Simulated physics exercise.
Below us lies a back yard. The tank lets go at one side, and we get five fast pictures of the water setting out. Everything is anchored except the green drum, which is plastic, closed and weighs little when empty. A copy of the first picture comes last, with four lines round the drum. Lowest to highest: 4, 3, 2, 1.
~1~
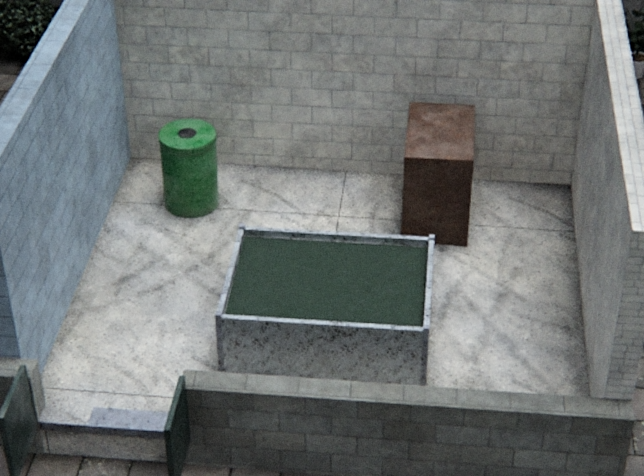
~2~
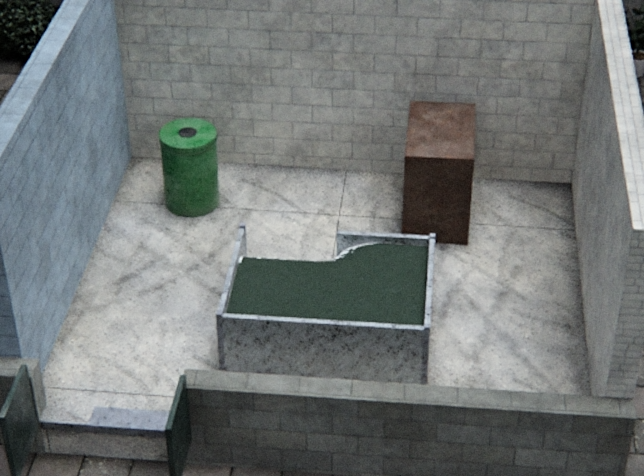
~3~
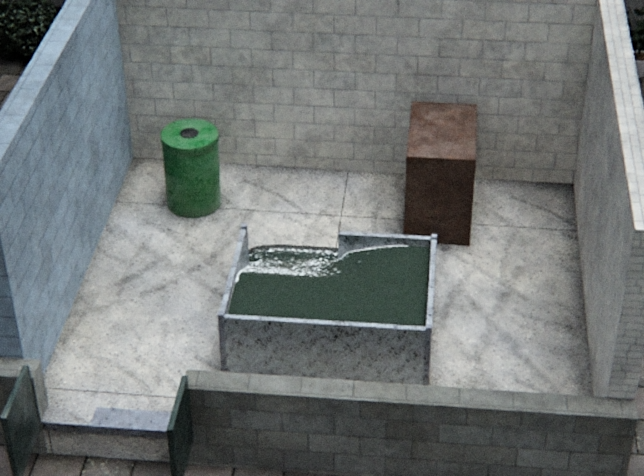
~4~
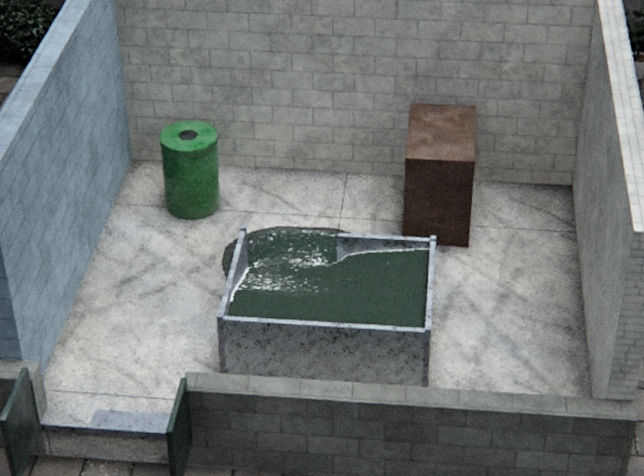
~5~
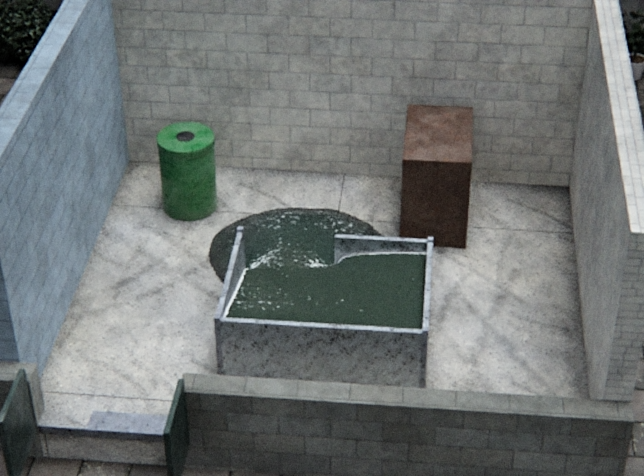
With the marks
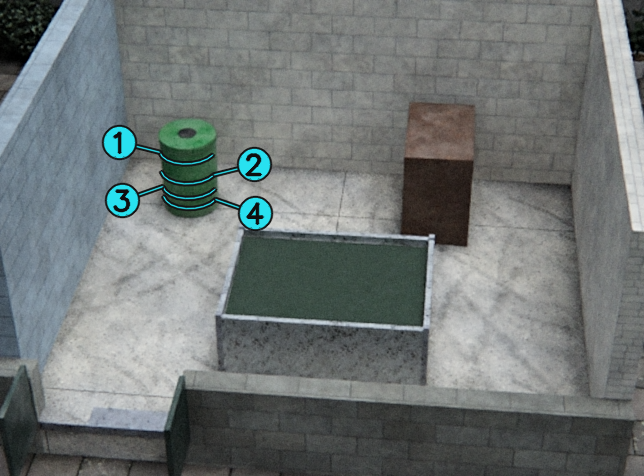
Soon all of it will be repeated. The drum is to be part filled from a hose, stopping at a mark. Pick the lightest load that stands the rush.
3 is the one.
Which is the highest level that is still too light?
It is 4.
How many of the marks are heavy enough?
Three of the four.
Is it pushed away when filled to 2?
No, that is safe.
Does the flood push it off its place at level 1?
No.
In cyan, 1 at (182, 163); 2 at (184, 183); 3 at (185, 198); 4 at (186, 208); from the bottom up 4, 3, 2, 1.
With 1, it does not move.
With 2, it does not move.
With 3, it does not move.
With 4, it is pushed about twice its own width away.
